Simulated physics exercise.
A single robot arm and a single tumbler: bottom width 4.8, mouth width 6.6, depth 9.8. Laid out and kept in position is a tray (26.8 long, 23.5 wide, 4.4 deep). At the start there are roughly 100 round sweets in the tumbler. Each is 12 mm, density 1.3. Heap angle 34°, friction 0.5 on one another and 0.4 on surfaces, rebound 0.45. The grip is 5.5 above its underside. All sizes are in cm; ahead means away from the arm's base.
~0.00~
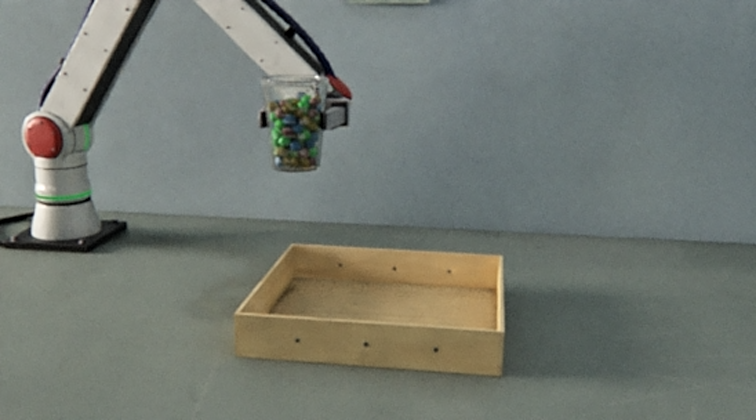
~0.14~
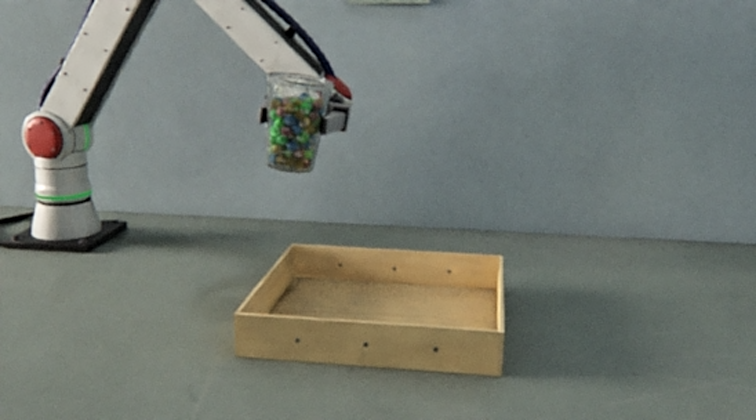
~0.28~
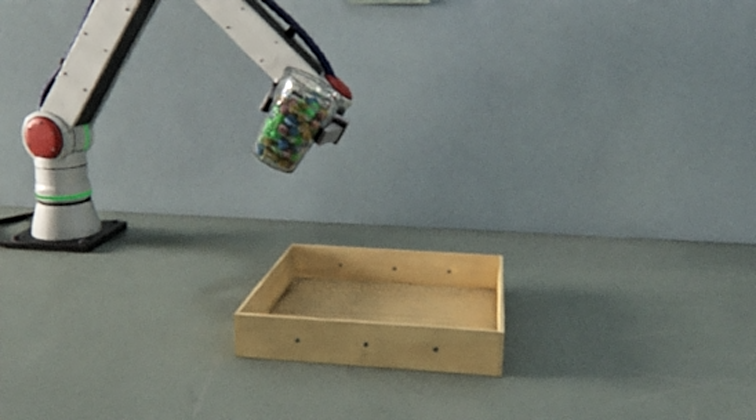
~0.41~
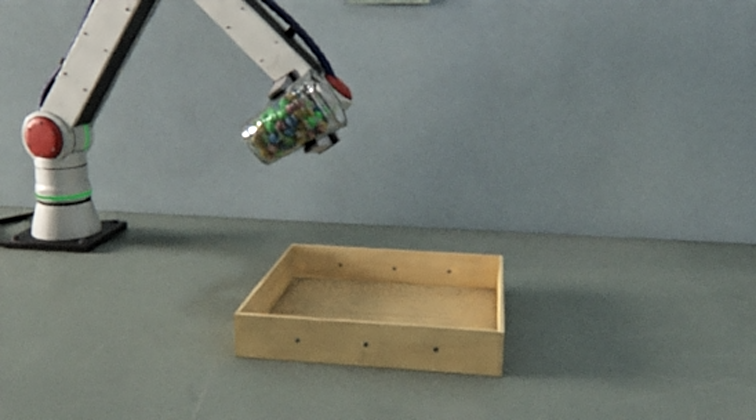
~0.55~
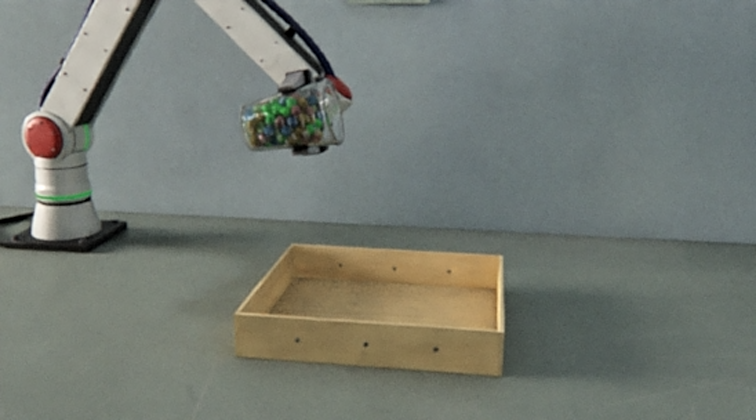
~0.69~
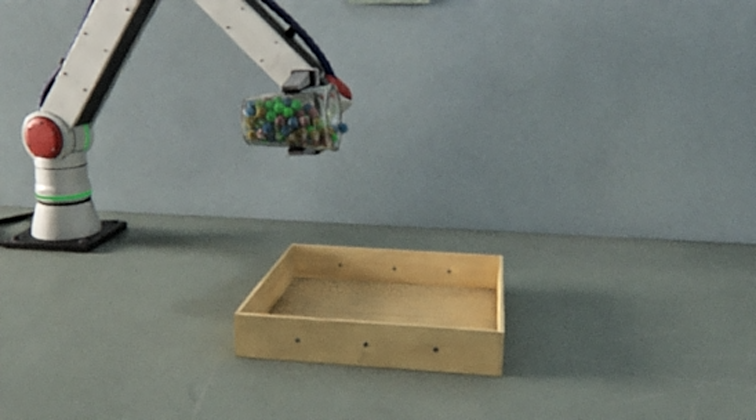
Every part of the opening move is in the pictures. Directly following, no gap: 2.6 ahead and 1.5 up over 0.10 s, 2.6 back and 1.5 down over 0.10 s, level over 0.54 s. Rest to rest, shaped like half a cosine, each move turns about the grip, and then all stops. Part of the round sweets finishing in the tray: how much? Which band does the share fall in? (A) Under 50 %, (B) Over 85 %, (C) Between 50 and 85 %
Option C: Between 50 and 85 %.
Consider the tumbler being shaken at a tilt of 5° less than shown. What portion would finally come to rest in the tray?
About 50 percent.
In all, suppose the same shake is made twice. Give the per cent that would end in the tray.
Estimate: Around 80 %.
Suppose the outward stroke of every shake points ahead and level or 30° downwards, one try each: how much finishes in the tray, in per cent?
55 and 40 %.
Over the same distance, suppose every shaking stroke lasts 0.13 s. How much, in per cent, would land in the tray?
Then about 35 per cent.
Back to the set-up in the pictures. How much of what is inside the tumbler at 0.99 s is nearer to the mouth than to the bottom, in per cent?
My estimate is near 85 per cent.
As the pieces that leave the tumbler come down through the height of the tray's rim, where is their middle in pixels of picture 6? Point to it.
They come through centred close to (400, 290).
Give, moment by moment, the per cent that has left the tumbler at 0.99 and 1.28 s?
First it's 55 percent, and after that 60 percent.
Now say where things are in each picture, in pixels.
In the first picture, the tumbler middle at (295, 125), level; upper third of the load around (296, 108), from x 275 to 315, top at y 95; 102 in the tumbler.
In the second picture, the tumbler middle at (295, 125), tilted 8° forward; upper third of the load around (296, 109), from x 275 to 320, top at y 95.
In the third picture, the tumbler middle at (293, 124), tilted 30° forward; upper third of the load around (296, 111), from x 260 to 325, top at y 95.
In the fourth picture, the tumbler middle at (291, 122), tilted 56° forward; upper third of the load around (294, 111), from x 250 to 325, top at y 95.
In the fifth picture, the tumbler middle at (290, 120), tilted 78° forward; upper third of the load around (288, 110), from x 250 to 325, top at y 100.
In the sixth picture, the tumbler middle at (290, 120), tilted 86° forward; upper third of the load around (283, 111), from x 250 to 345, top at y 100; 102 in the tumbler.
After 0.99 s, tilted 79° forward, highest piece 23 above the table; 45 in the tumbler, 33 in the tray, 24 in flight or on a rim.
After 1.28 s, tilted 15° forward, highest piece 25 above the table; 63 in the tray, 39 in the tumbler.
After 1.63 s, level, highest piece 23 above the table; 63 in the tray, 39 in the tumbler.
After 2.68 s, level, highest piece 23 above the table; 63 in the tray, 39 in the tumbler.
In the end, 63 in the tray, 39 in the tumbler. That is 62 % in the tray.
